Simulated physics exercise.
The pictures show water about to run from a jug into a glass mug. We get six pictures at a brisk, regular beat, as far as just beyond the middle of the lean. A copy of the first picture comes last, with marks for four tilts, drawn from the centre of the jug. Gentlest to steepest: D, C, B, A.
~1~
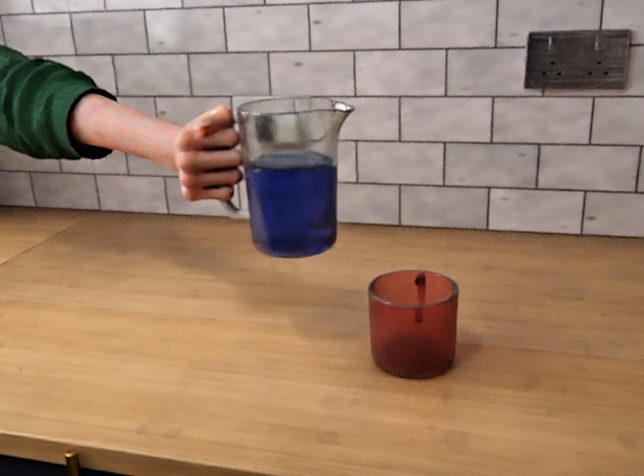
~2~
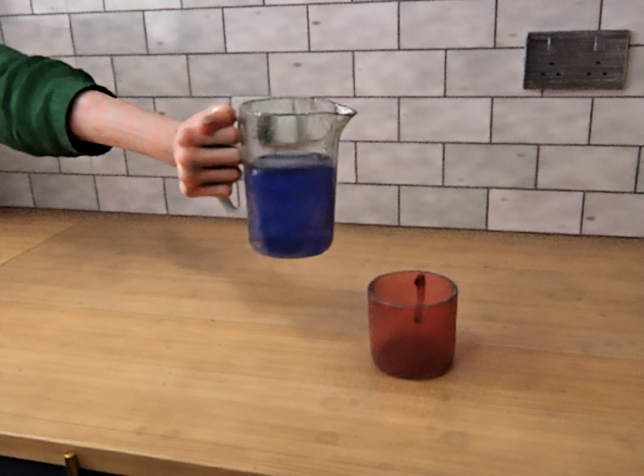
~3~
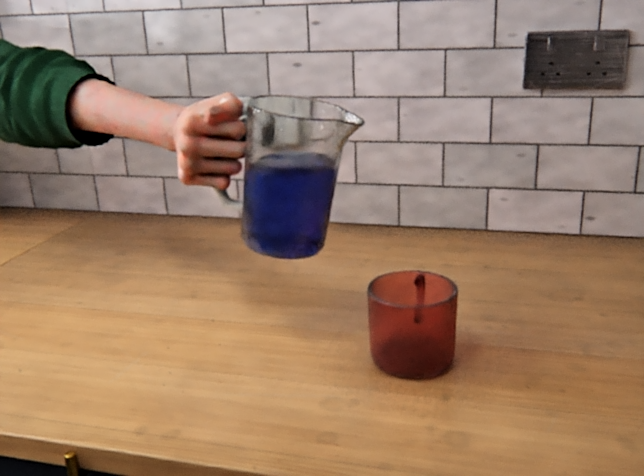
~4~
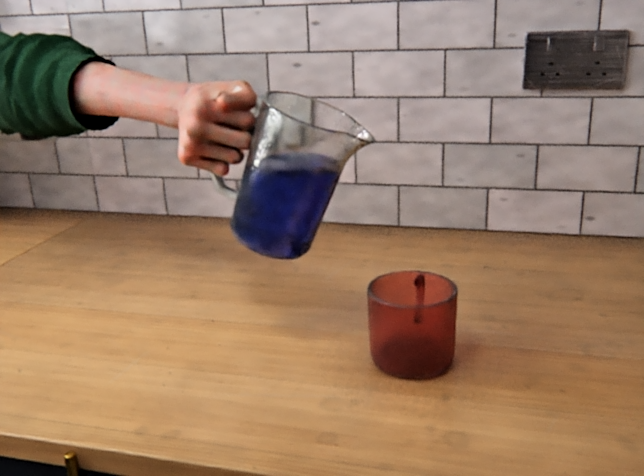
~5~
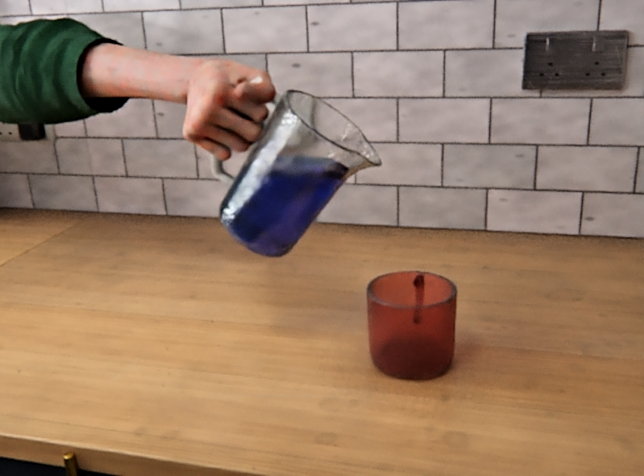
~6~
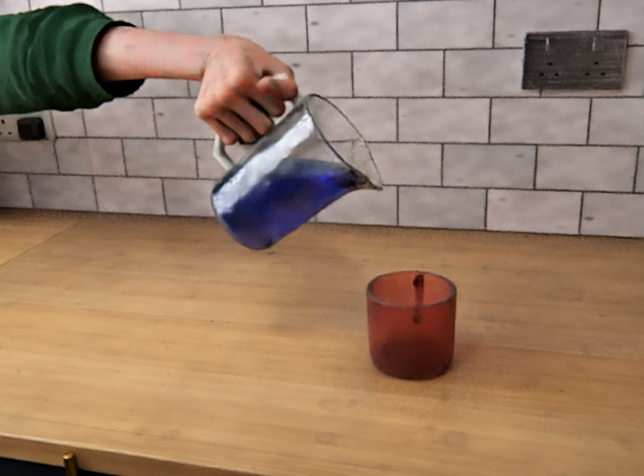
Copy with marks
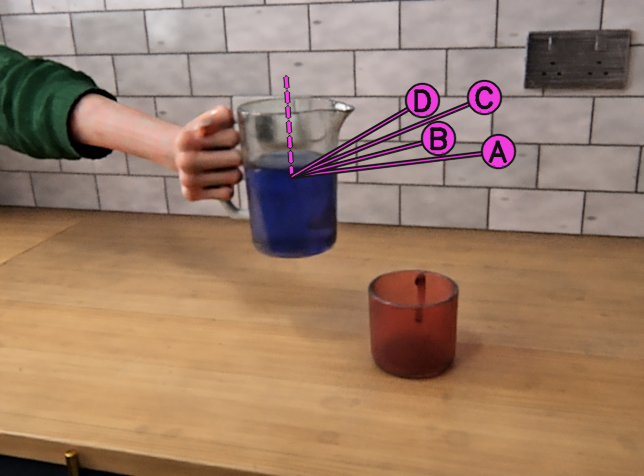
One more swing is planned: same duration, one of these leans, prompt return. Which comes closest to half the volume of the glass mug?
The answer is tilt B.
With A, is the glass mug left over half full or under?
Over half.
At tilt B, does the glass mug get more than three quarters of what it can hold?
No, it does not.
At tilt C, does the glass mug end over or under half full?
Under half.
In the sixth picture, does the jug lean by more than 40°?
Yes, it does.
On the marked copy, A at (481, 153); B at (422, 142); C at (468, 104); D at (408, 109).
With A, the glass mug ends with about 66 % of what it can hold; 5 % of the water is spilt.
With B, the glass mug ends with about 52 % of what it can hold.
With C, the glass mug ends with about 33 % of what it can hold.
With D, the glass mug ends with about 18 % of what it can hold.
